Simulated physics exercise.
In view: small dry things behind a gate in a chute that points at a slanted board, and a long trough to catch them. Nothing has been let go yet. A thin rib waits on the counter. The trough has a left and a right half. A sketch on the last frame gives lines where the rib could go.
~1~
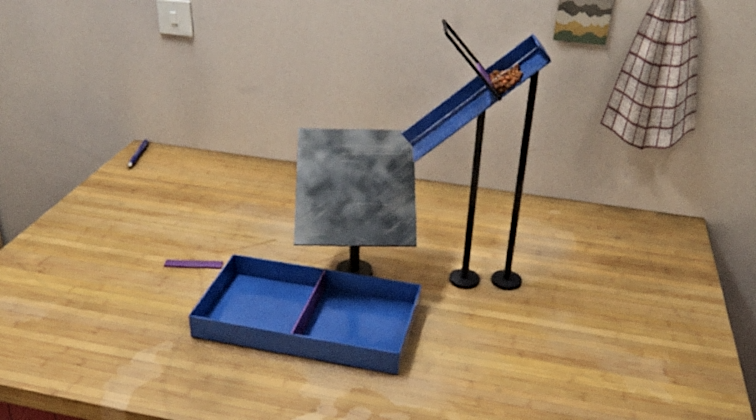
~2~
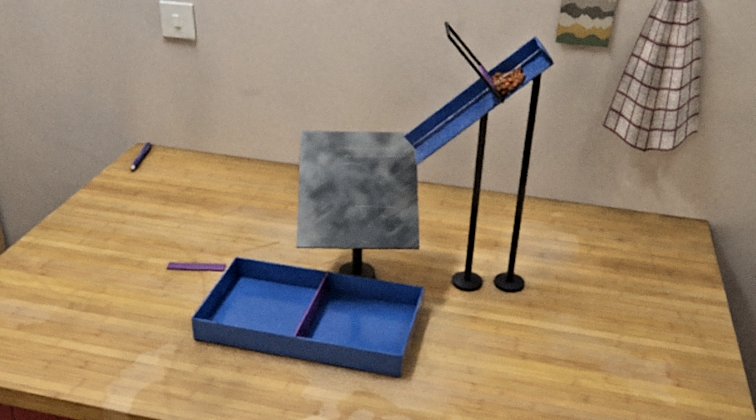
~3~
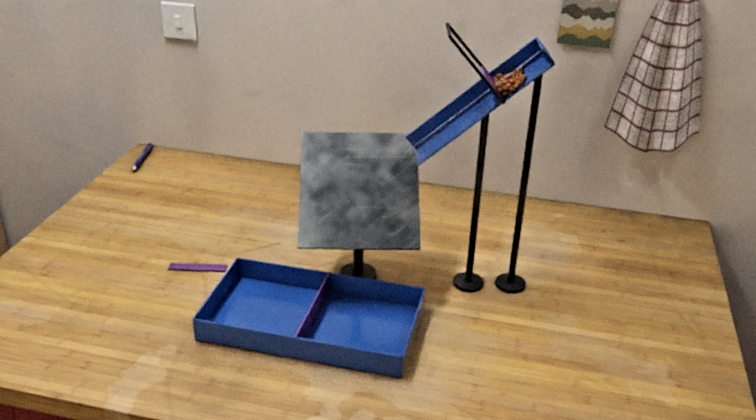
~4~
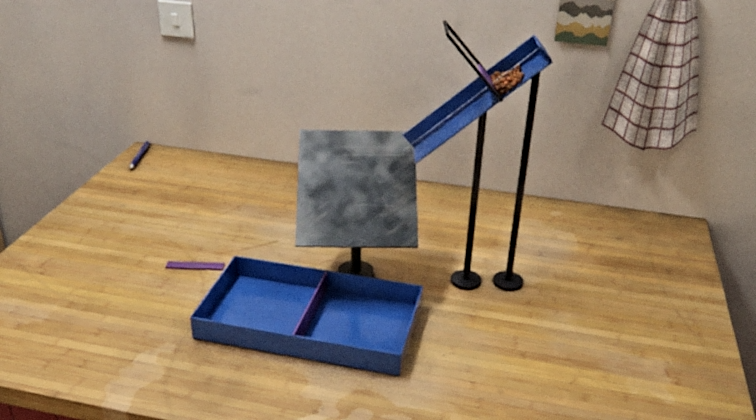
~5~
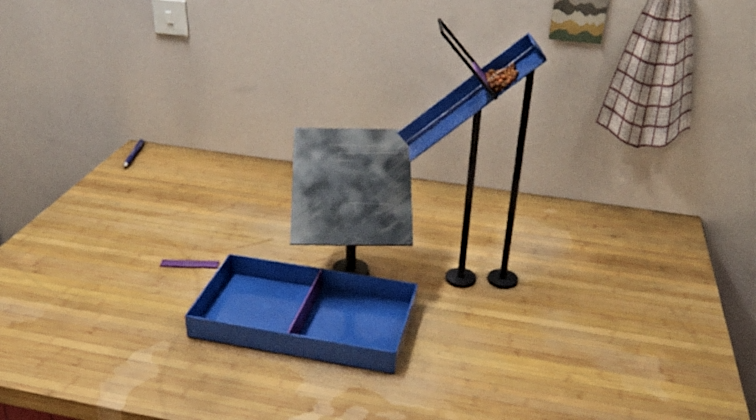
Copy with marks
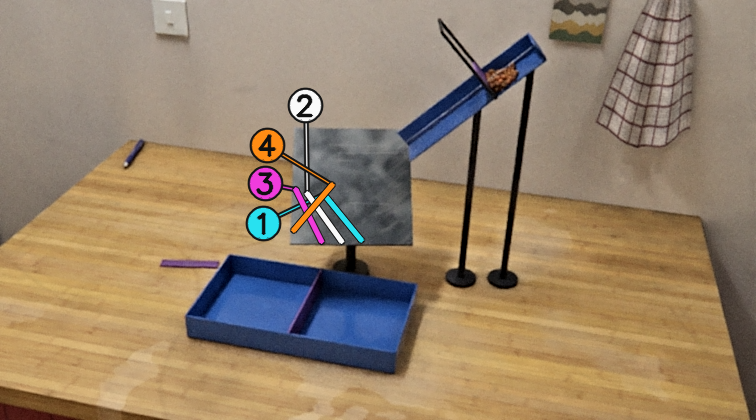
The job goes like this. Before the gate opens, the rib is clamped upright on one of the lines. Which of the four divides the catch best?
4 beats the others.
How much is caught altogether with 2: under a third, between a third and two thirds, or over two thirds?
Over two thirds.
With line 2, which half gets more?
Right.
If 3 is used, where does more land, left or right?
More lands on the right.
On the marked copy, line 1 from (323, 194) to (361, 240); line 2 from (307, 193) to (341, 241); line 3 from (295, 189) to (321, 241); line 4 from (332, 184) to (293, 230).
If 1 is chosen, of what is caught, a stray few in the left half, nearly all in the right.
If 2 is chosen, of what is caught, a stray few in the left half, nearly all in the right.
If 3 is chosen, of what is caught, a stray few in the left half, nearly all in the right.
If 4 is chosen, of what is caught, about half in the left half, about half in the right.
